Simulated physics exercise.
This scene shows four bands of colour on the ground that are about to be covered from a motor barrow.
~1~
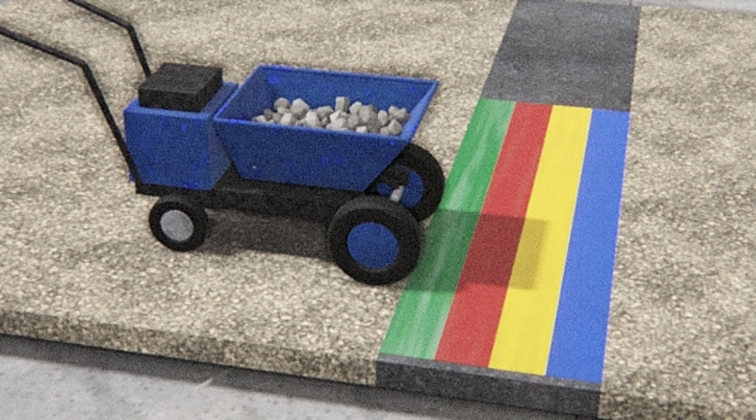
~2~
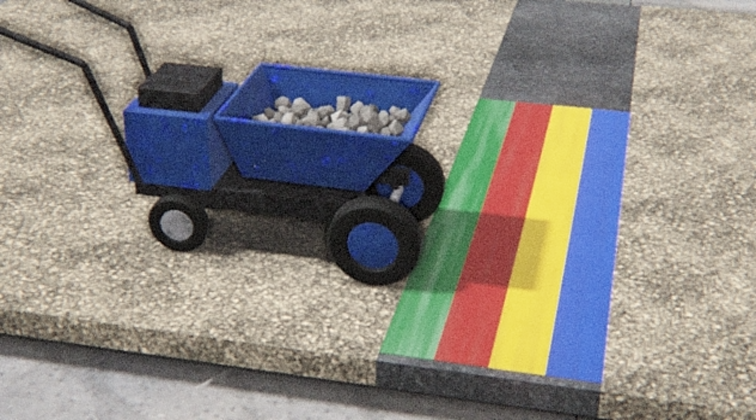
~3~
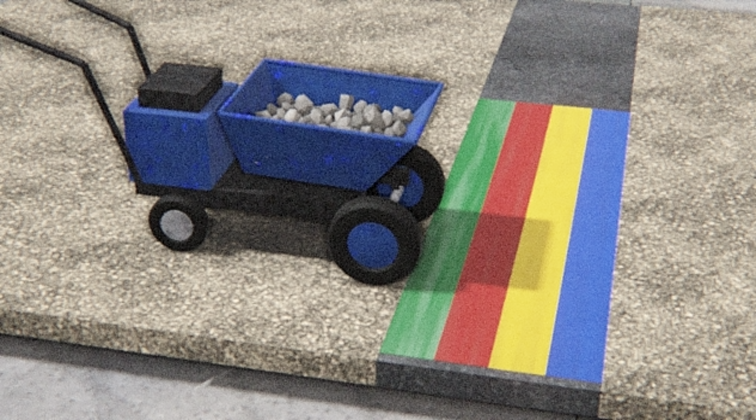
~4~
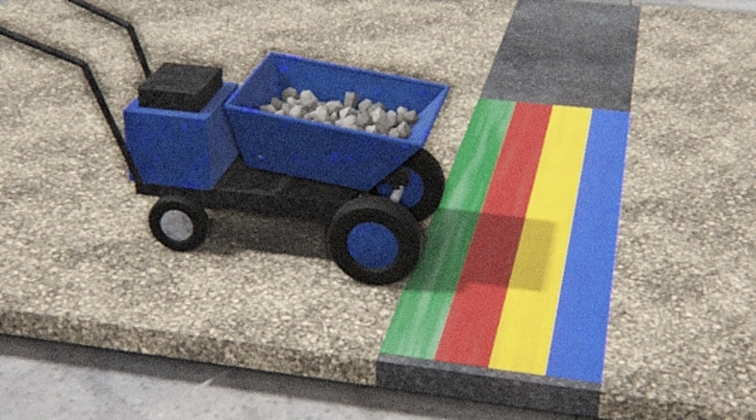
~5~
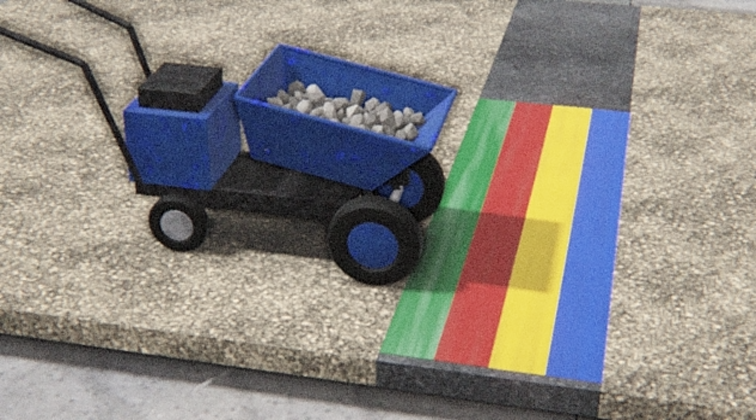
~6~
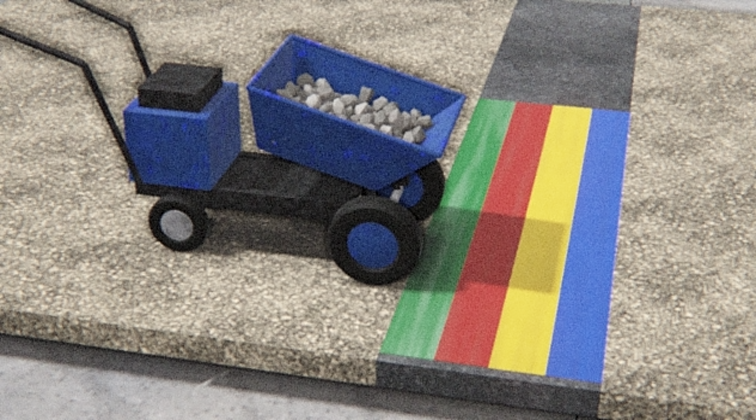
A blue skip of broken stones tilts toward the coloured strips on the right.
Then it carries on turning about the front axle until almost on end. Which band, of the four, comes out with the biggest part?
The yellow band comes out ahead.
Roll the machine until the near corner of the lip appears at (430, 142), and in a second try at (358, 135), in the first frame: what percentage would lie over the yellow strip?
About 30 %, then 30 %.
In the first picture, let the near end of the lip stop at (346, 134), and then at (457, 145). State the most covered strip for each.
First spot: The strip in red; second spot: Blue.
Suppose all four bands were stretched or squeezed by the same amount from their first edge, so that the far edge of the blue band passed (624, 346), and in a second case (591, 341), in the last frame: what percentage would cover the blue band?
20 and 30 in a hundred.
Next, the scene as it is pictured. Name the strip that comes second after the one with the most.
That would be blue.
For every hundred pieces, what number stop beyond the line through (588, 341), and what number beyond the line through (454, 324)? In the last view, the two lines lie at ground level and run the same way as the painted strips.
I'd put it near 10 in a hundred, then near 80 in a hundred.
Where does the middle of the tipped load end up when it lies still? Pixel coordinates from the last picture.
Roughly at (548, 263), give or take.
Soon after the last picture, skip tipped steeply; all in the skip.
A little later, skip tipped right over; most in the skip; a stray few over the red strip; a small part over the yellow strip.
Later still, skip tipped right over; about a quarter in the skip; a small part over the red strip; about half over the yellow strip; about a quarter over the blue strip; a small part off the paint.
At rest, skip tipped right over; about a quarter in the skip; none over the green strip; a small part over the red strip; about half over the yellow strip; about a quarter over the blue strip; a small part off the paint.
